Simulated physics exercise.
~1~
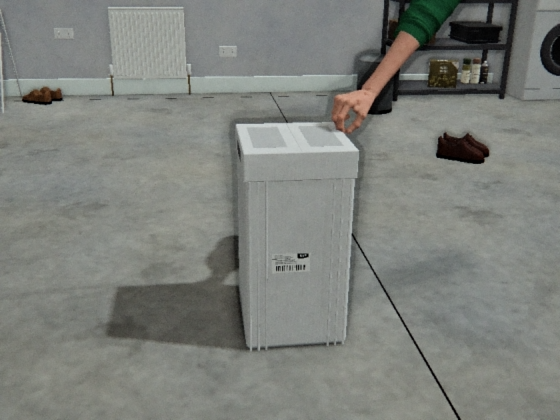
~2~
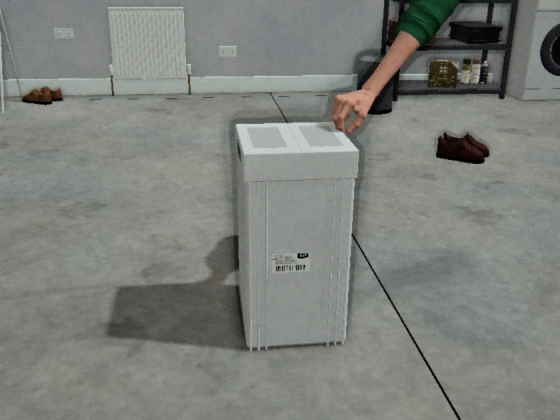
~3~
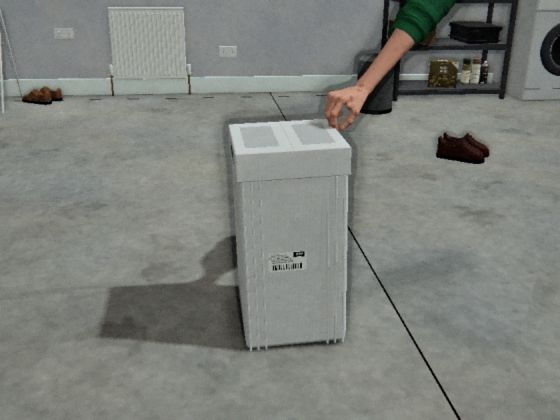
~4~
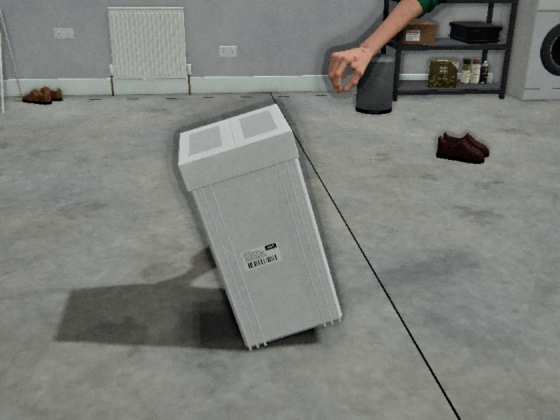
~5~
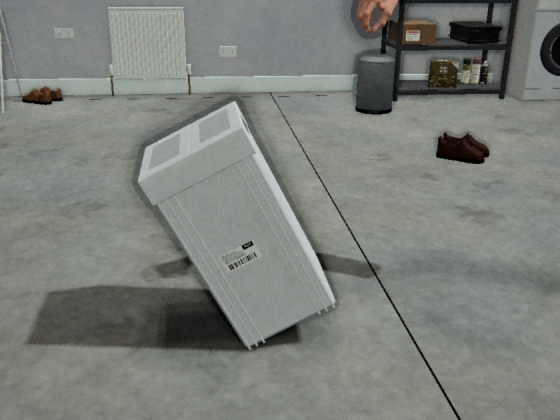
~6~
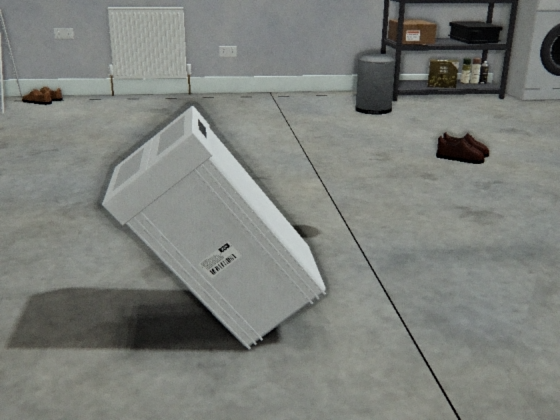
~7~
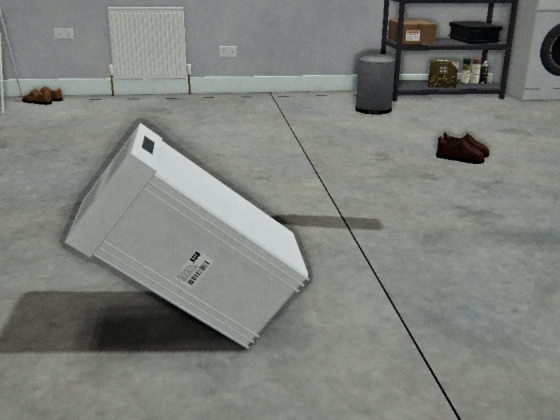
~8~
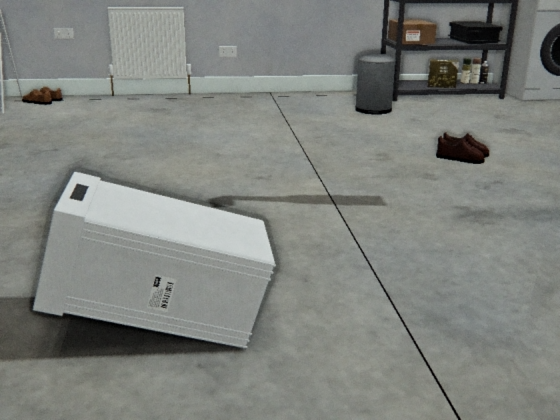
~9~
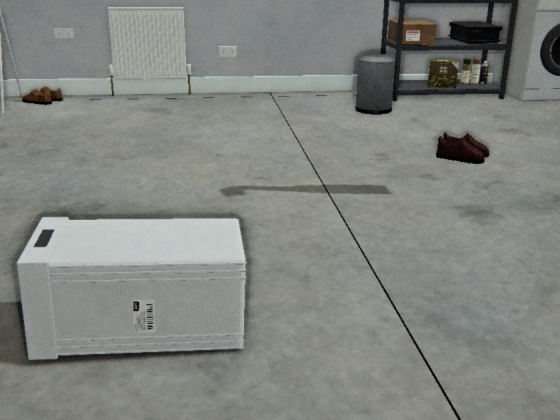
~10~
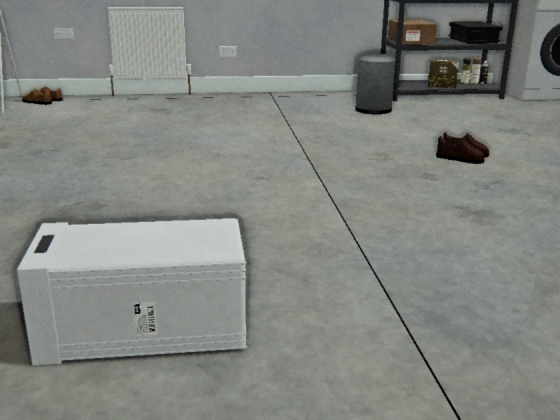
An arm in a green sleeve reaches in from the upper right, its hand at the top of a tall white tote standing on the grey concrete floor of a utility room, seen from a still camera. Brown shoes, a grey bin and a dark shelving rack sit toward the back. The tote starts to tip left, and the hand lets go and withdraws out of view. The tote keeps leaning further left on its lower edge, never rocking back. It topples onto its side and lies still at the lower left.
